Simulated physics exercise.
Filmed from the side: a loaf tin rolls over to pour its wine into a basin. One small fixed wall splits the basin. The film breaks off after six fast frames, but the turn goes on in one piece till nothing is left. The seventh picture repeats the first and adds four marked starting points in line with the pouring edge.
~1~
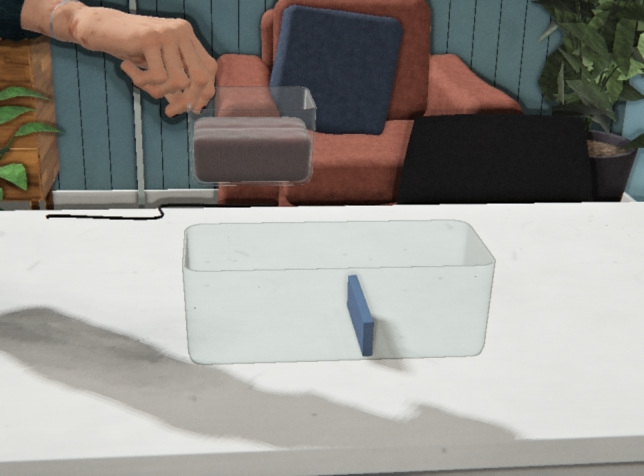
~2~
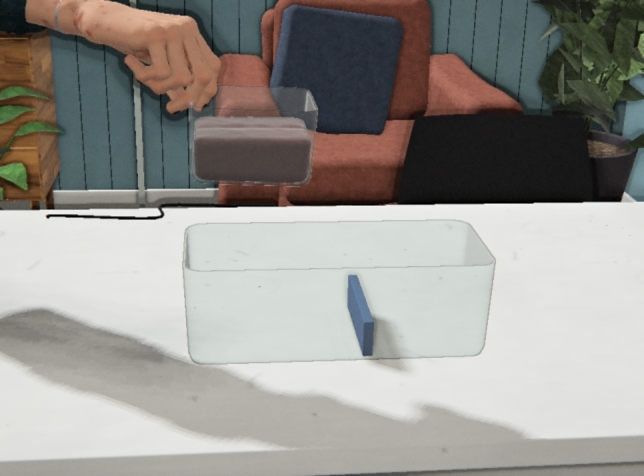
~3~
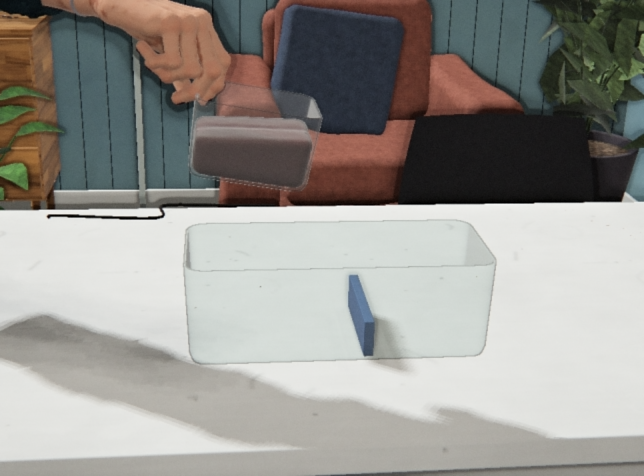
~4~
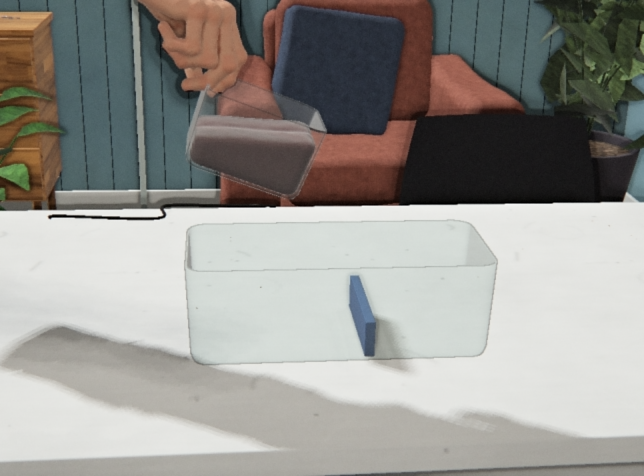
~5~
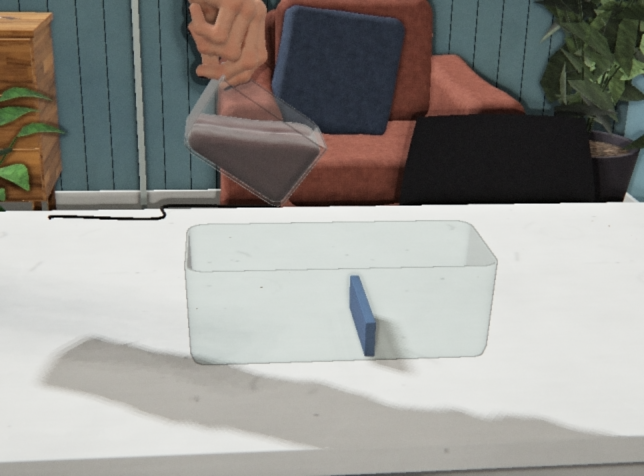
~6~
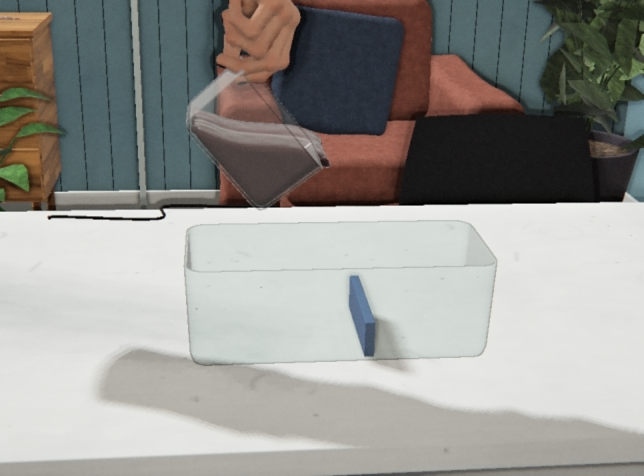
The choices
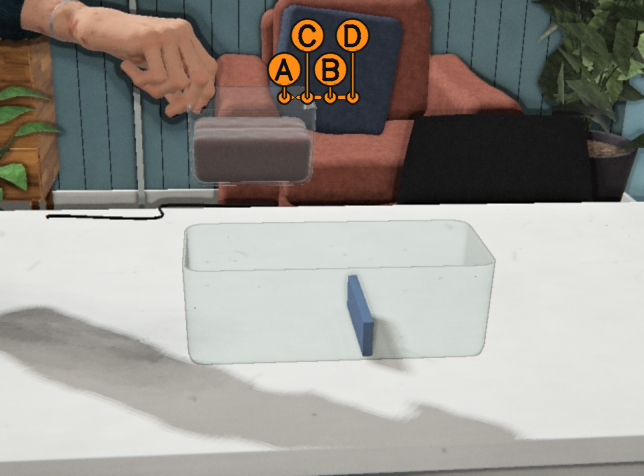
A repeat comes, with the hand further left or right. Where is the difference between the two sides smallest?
Go for B.
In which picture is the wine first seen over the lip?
In picture 6.
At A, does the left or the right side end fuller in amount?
The left side.
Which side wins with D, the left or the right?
The right side.
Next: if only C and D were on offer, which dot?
Dot D.
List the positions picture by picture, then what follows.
The first picture shows upright, lip at (309, 97); basin from (188, 361) to (483, 352); top of the wall at (360, 297); nothing has left yet.
The second picture shows tipped about 2°, lip at (311, 99); nothing has left yet.
The third picture shows tipped about 10°, lip at (315, 107); nothing has left yet.
The fourth picture shows tipped about 21°, lip at (320, 120); nothing has left yet.
The fifth picture shows tipped about 35°, lip at (321, 136); nothing has left yet.
The sixth picture shows tipped about 51°, lip at (317, 154); wine is over the lip, down to (317, 154).
On the marked copy, A at (284, 97); B at (330, 97); C at (307, 97); D at (352, 97).
With A, about 86 % ends left of the wall and 11 % right of it; 3 % is lost outside.
With B, about 50 % ends left of the wall and 48 % right of it.
With C, about 81 % ends left of the wall and 16 % right of it; 3 % is lost outside.
With D, about 28 % ends left of the wall and 70 % right of it.
